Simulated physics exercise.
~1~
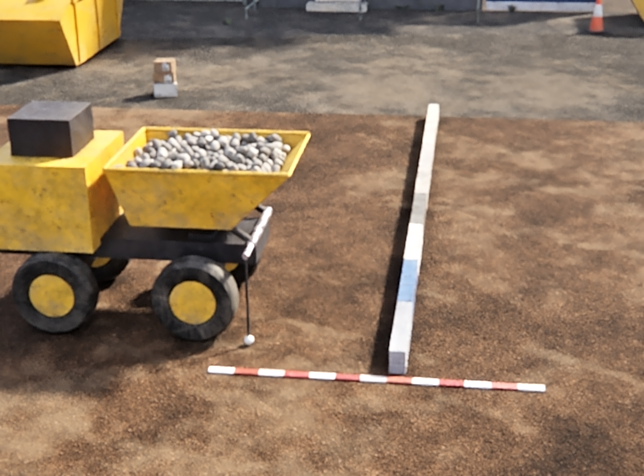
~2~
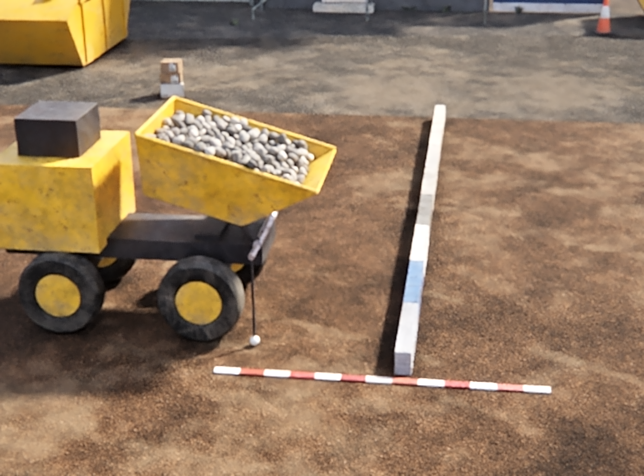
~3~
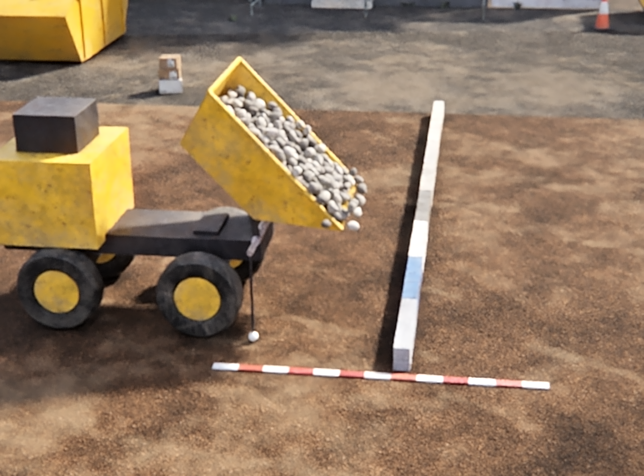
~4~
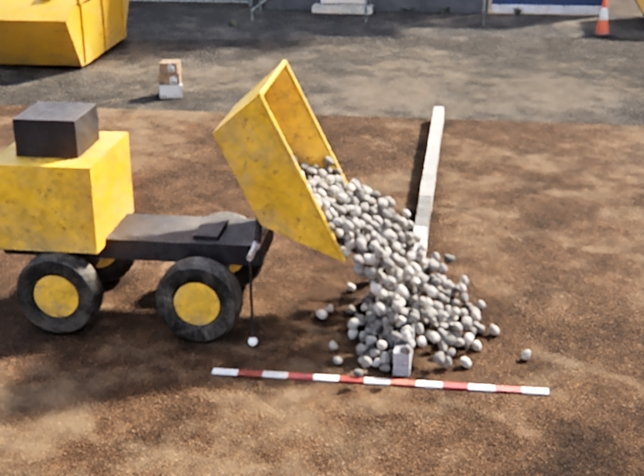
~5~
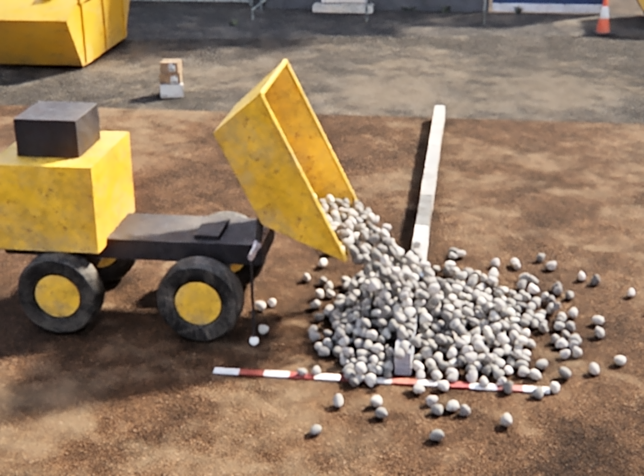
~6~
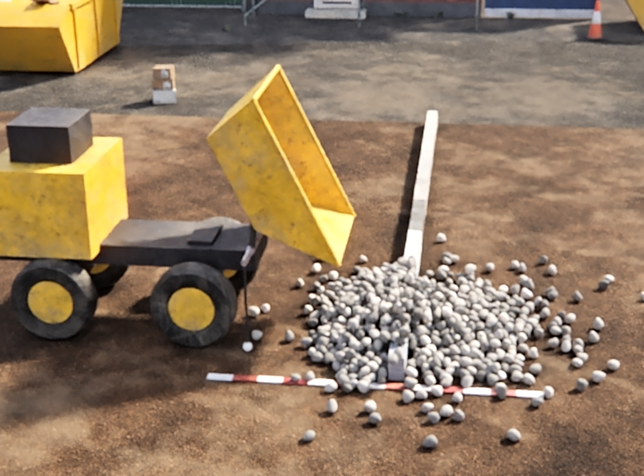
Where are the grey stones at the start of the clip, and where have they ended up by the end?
At the start the stones are piled inside the dumper's yellow skip. By the end they lie on the ground to the right of the dumper, in a spread heap on both sides of the near part of the kerb.
